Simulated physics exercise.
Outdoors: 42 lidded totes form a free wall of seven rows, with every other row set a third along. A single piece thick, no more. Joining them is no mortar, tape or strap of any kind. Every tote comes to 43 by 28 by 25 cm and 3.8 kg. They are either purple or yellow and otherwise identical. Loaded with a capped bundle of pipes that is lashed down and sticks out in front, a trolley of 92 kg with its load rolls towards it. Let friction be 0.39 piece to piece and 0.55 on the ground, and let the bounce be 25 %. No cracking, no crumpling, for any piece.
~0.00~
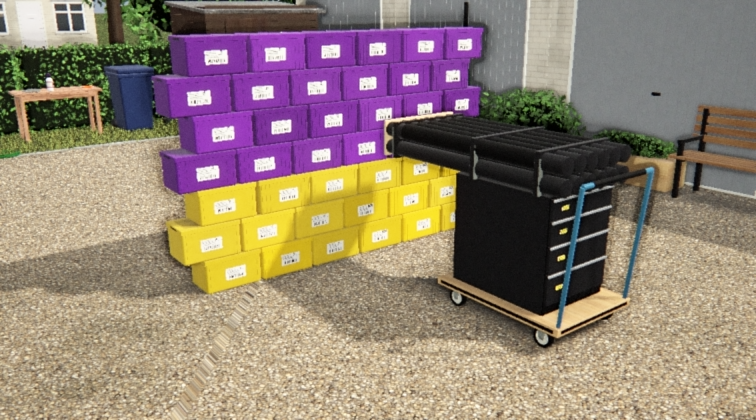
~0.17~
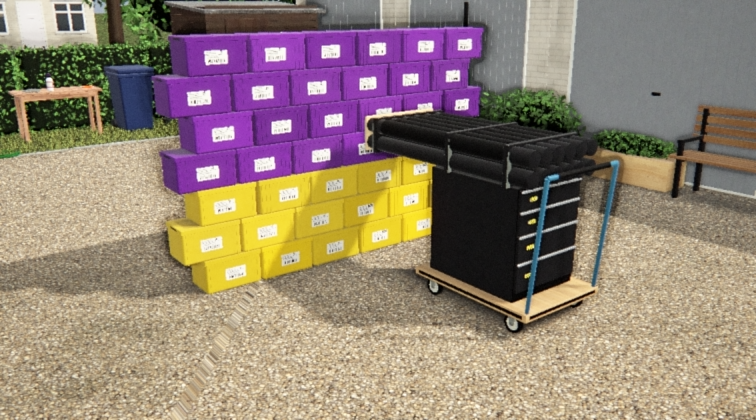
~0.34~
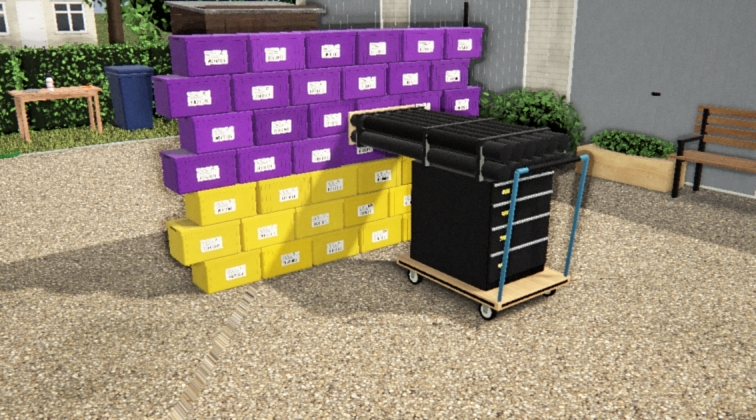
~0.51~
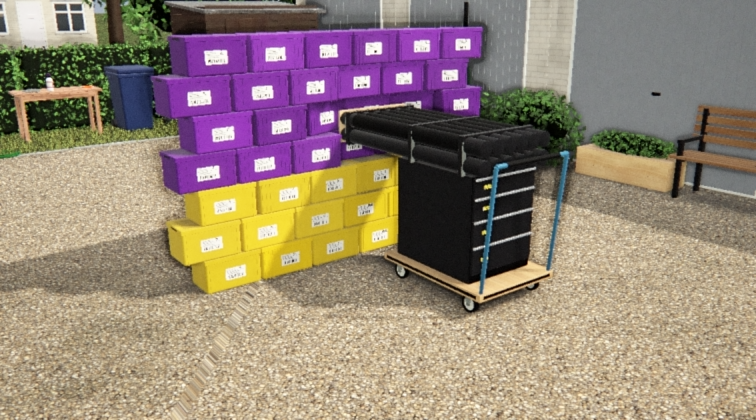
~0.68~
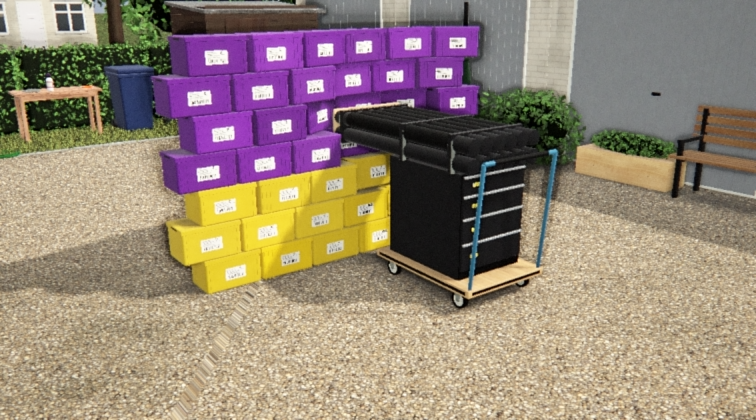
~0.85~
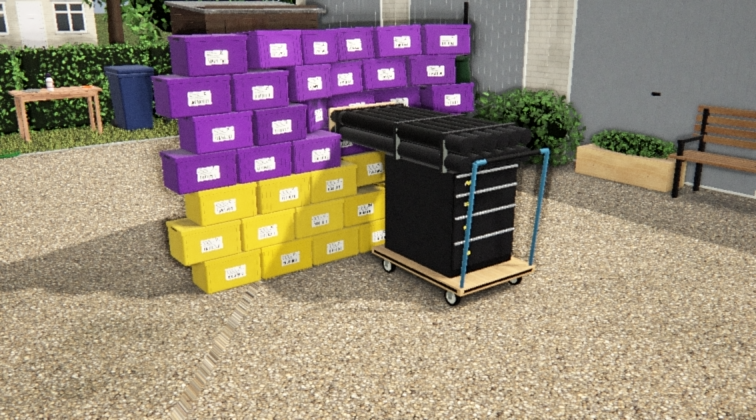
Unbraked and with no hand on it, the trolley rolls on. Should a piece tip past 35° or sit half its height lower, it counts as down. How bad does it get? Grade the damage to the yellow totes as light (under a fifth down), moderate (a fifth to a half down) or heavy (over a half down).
Light.
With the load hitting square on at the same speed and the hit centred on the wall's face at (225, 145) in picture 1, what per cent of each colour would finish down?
That would leave yellow at 10 % and purple at 60 %.
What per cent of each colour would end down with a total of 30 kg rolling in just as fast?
Yellow 0, purple 0 per cent.
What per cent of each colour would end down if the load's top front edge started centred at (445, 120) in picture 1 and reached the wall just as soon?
Yellow 0%, purple 30%.
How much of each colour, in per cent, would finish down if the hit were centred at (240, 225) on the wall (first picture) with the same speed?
Result - yellow: 20 percent, purple: 60 percent.
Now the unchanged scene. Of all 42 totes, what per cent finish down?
The share is about 45 in a hundred.
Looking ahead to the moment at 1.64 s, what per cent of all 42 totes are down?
45 %.
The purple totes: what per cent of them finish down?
For purple, it's 70 per cent down at the end.
After 1.10 s, load 38 cm past the wall's line, still rolling; none of the 18 yellow totes down (0 of 42 in all colours); top yellow tote unmoved; top purple tote 15° from how it stood.
After 1.38 s, load 45 cm past the wall's line, still rolling; 2 of the 18 yellow totes down (18 of 42 in all colours); top yellow tote unmoved; top purple tote 36° from how it stood.
After 1.64 s, load 49 cm past the wall's line, still rolling; 2 of the 18 yellow totes down (18 of 42 in all colours); top yellow tote unmoved; top purple tote 71° from how it stood, 66 cm lower.
After 2.12 s, load 54 cm past the wall's line, still rolling; 2 of the 18 yellow totes down (18 of 42 in all colours); top yellow tote unmoved; top purple tote on its side.
In the end (3.7 s), load 55 cm past the wall's line, stopped; 2 of the 18 yellow totes down (18 of 42 in all colours); top yellow tote unmoved; top purple tote on its side. That is 11 per cent. From the last view, middles, top yellow tote near (277, 190), top purple tote near (172, 241).
